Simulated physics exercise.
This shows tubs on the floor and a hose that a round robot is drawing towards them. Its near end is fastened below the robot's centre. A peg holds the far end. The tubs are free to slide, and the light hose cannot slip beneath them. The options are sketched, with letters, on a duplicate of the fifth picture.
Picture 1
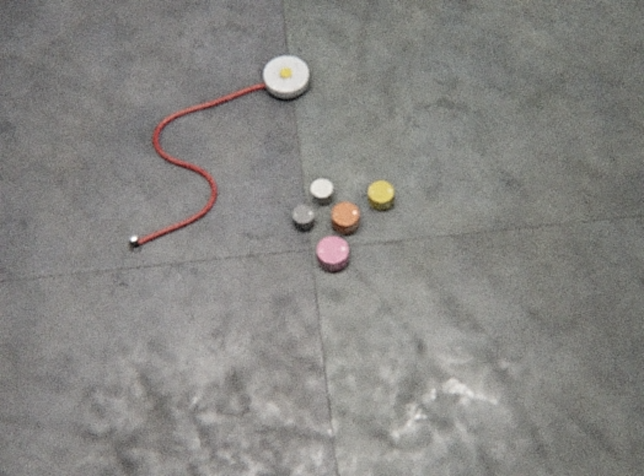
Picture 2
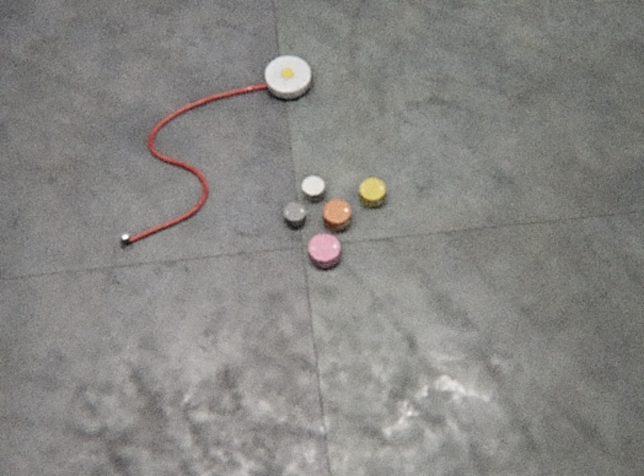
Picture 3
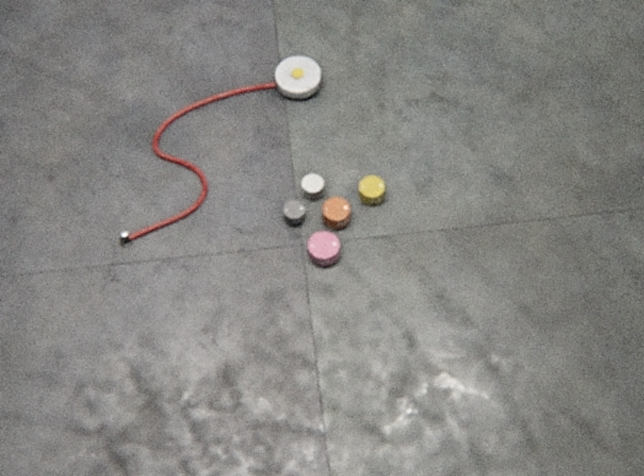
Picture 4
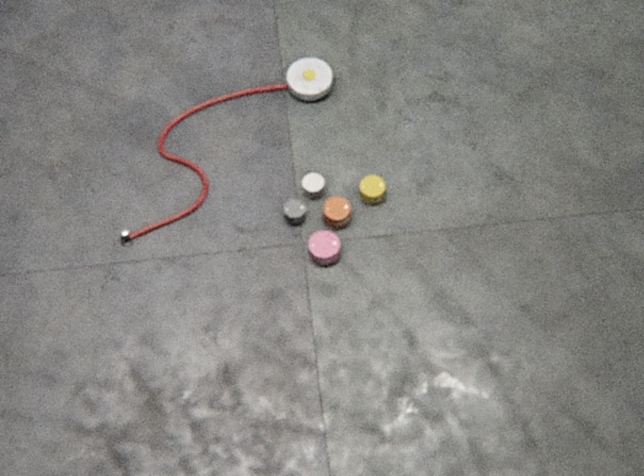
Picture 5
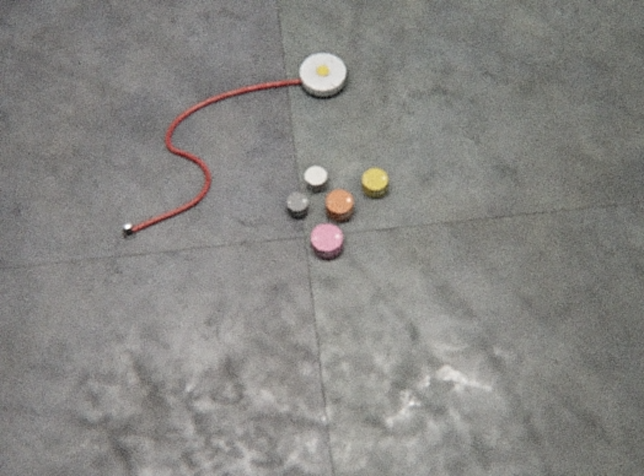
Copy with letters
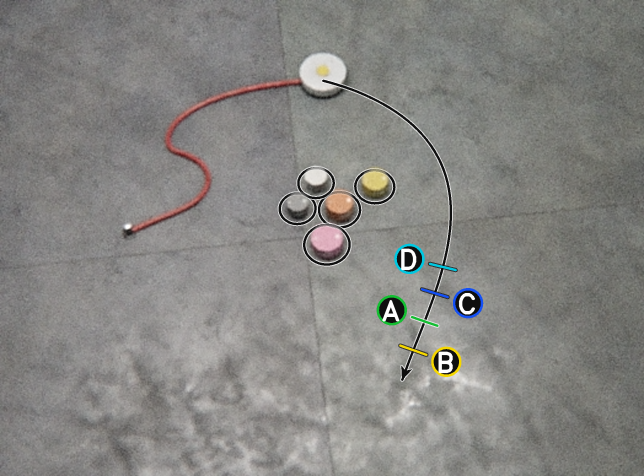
A round white robot slides slowly right across the grey floor, pulling a curved red hose.
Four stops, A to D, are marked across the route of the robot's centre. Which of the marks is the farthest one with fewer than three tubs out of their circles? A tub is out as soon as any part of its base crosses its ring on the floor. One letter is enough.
It can go as far as C.
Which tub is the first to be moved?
The yellow one.
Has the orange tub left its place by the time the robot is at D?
No.
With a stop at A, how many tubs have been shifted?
By then, four.
On the copy, A at (425, 321); B at (413, 350); C at (435, 293); D at (443, 267); the route from (323, 81) via (450, 196) to (402, 380).
On C. First, robot (413, 120).
Then, robot (452, 205).
Finally, robot (436, 289); yellow tub (363, 216); white tub (317, 197); two over the rings.
By contrast, A has four over the rings; B has five over the rings; D is within the limit but short.
